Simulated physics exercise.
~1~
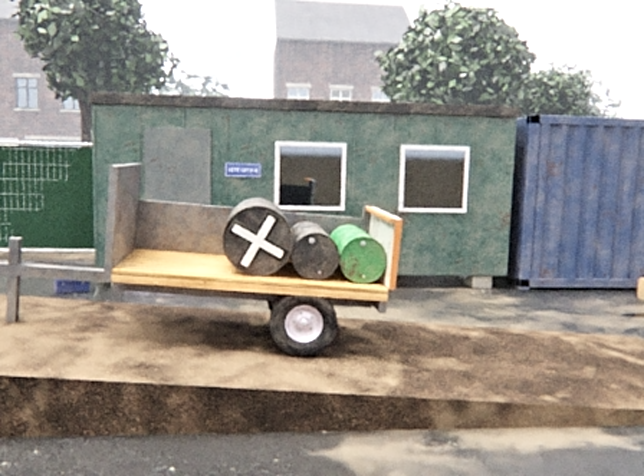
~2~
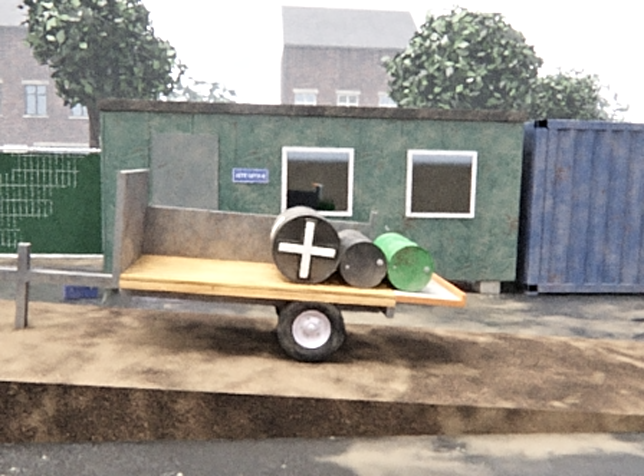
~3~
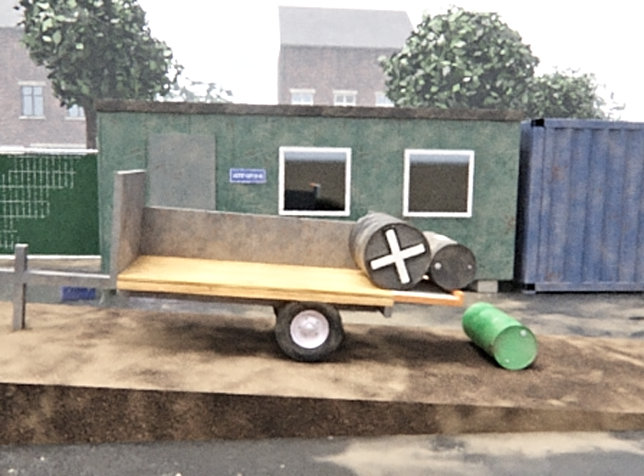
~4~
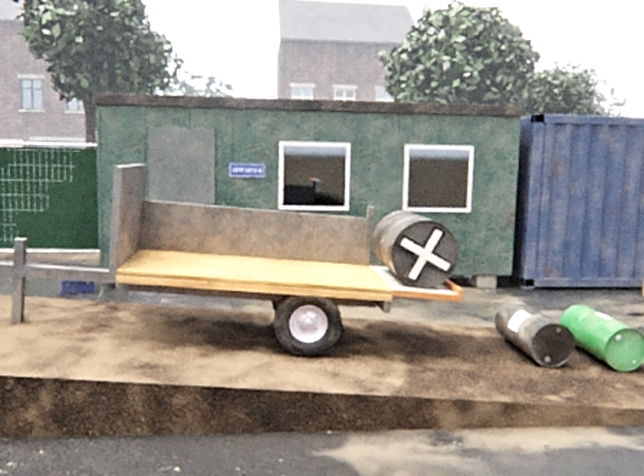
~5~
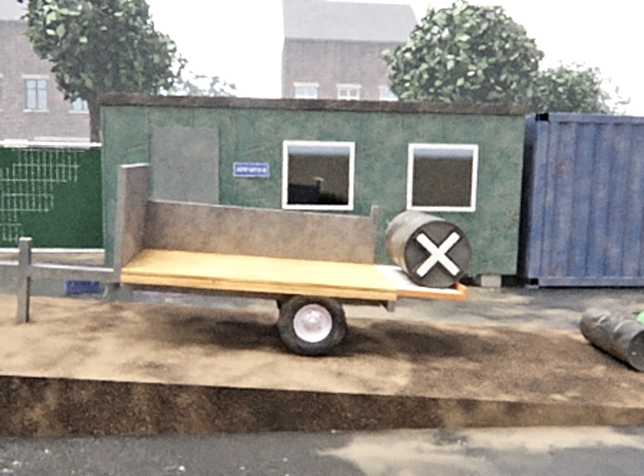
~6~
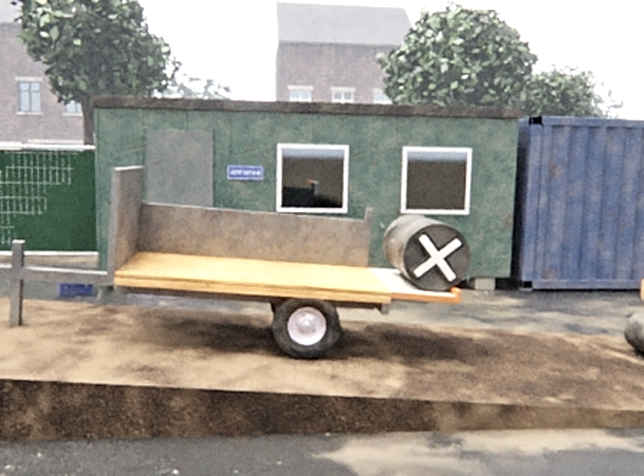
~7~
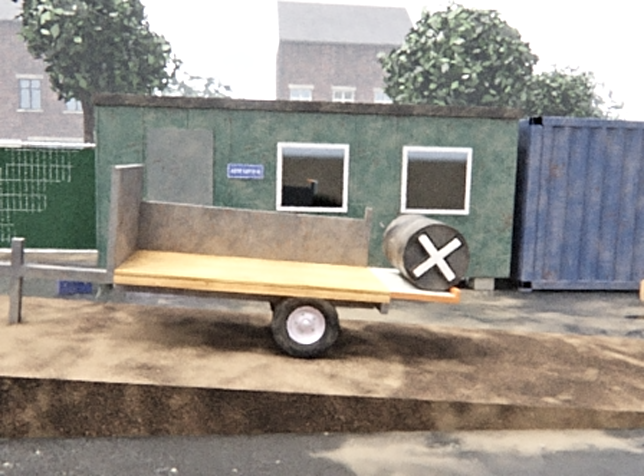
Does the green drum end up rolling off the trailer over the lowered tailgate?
Yes, the green drum rolls out over the lowered tailgate, drops to the ground and rolls away to the right.
